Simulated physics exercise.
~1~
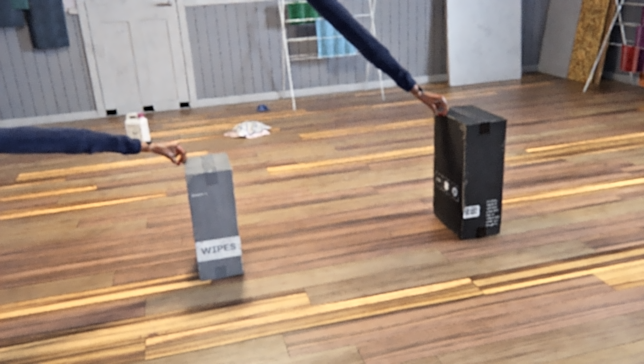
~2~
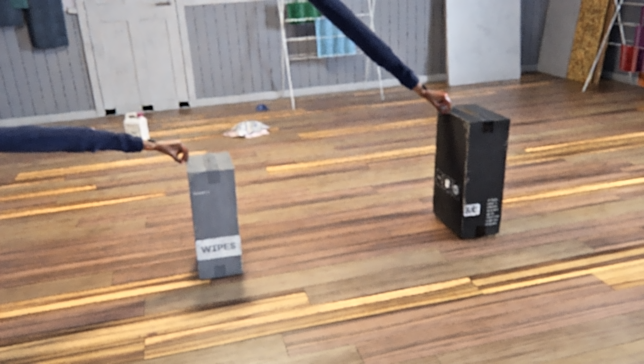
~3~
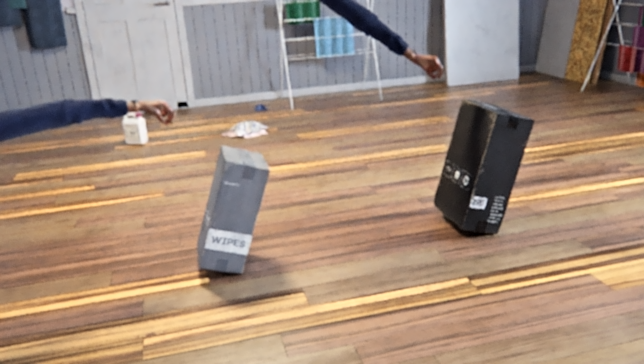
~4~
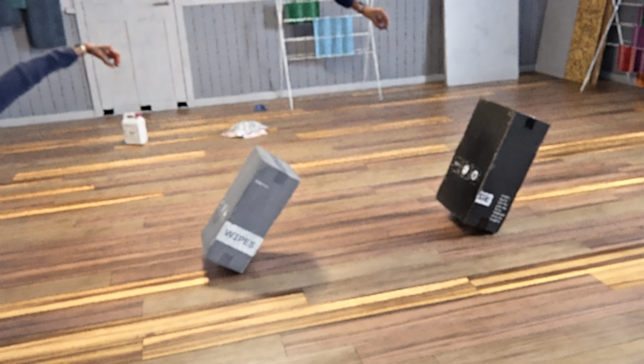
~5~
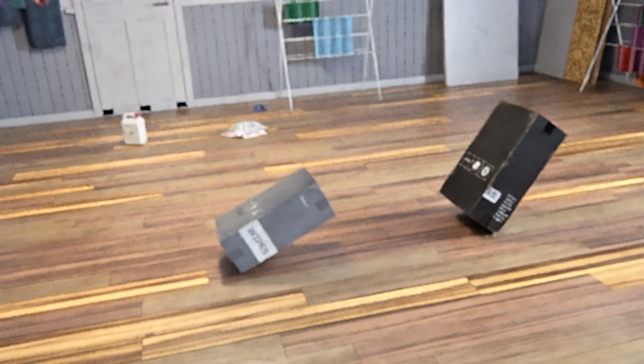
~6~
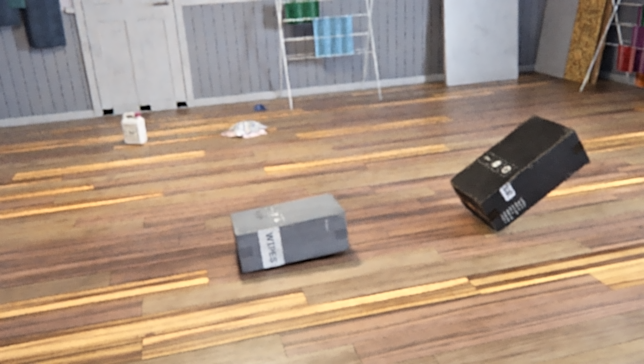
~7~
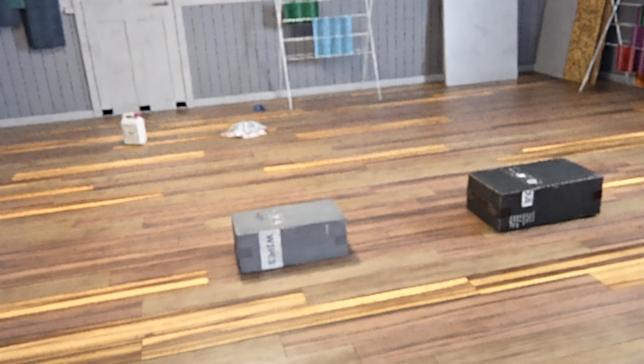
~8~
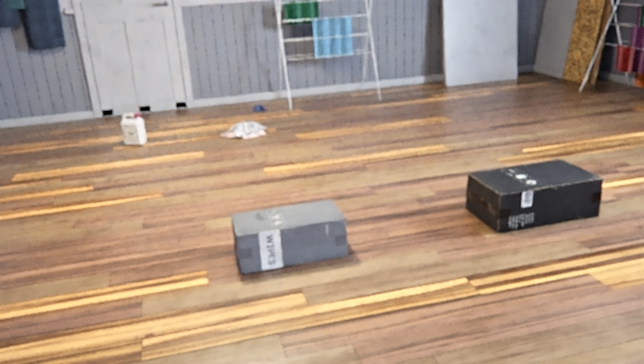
At first, a grey box labelled for wipes and a taller black box stand upright on a wooden floor, each with a hand resting on its top edge. The hands let go and draw back out of view as both boxes begin leaning to the right. The grey box tips faster, while the black box leans over its lower edge more slowly. The grey box drops onto its side first, with the black one still tilting steeply. Then the black box comes down too, and both end up lying still on their sides.
